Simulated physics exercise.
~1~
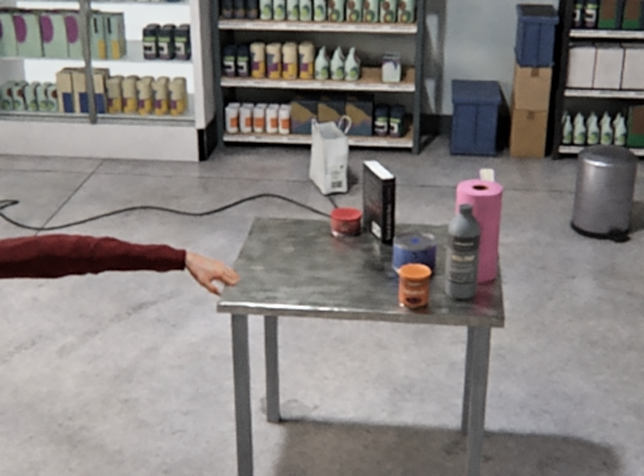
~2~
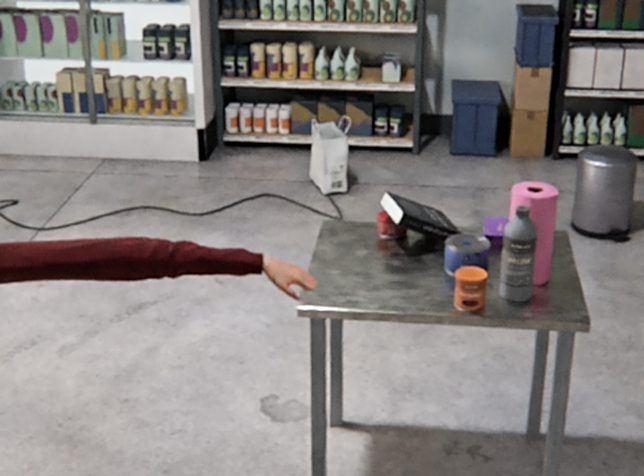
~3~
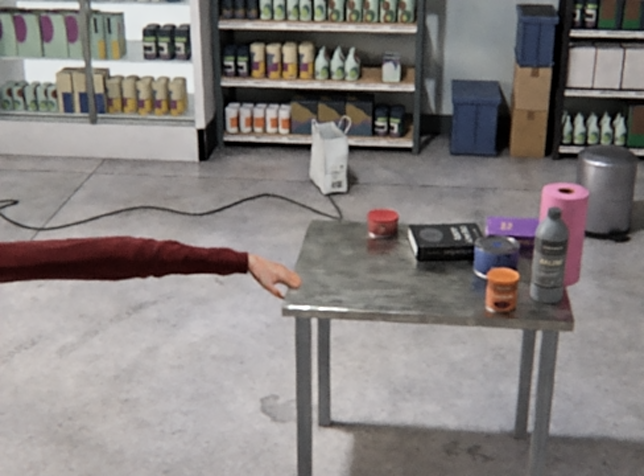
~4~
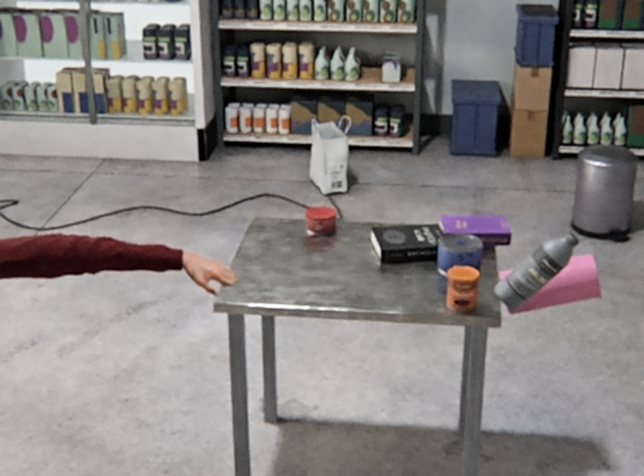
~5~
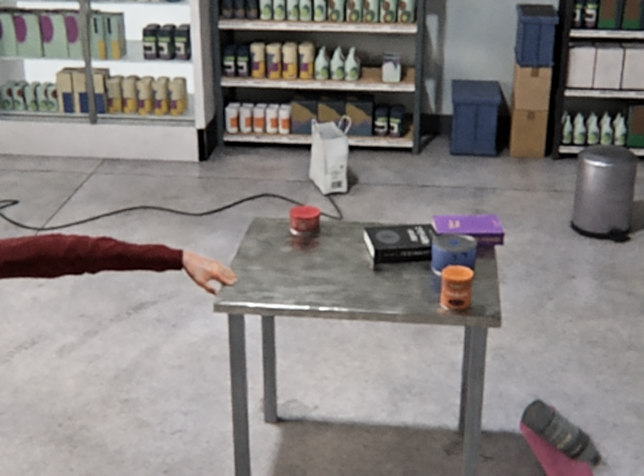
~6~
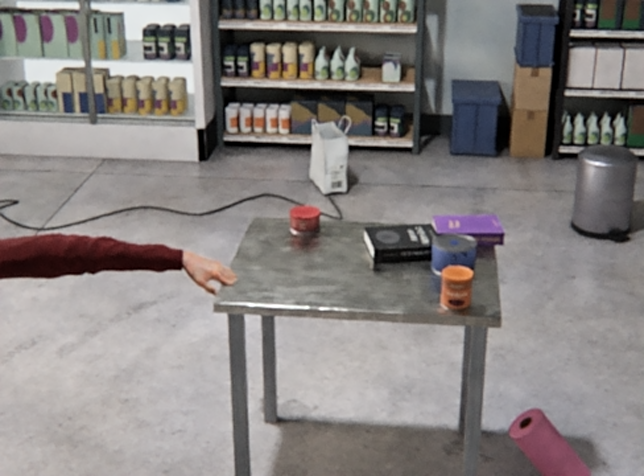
A red-sleeved arm reaches in from the left, its hand at the edge of a small metal table in a concrete-floored shop with stocked shelves behind, seen from slightly above. On the table are a red tub, a black book standing upright, a blue tub, an orange tin, a grey bottle and a tall pink roll. The table moves right, and the black book topples, revealing a purple book lying behind. Then the table moves back left, and the bottle and roll tip off the right edge and fall. The tubs, tin and flat books stay on top, while the roll lies on the floor.
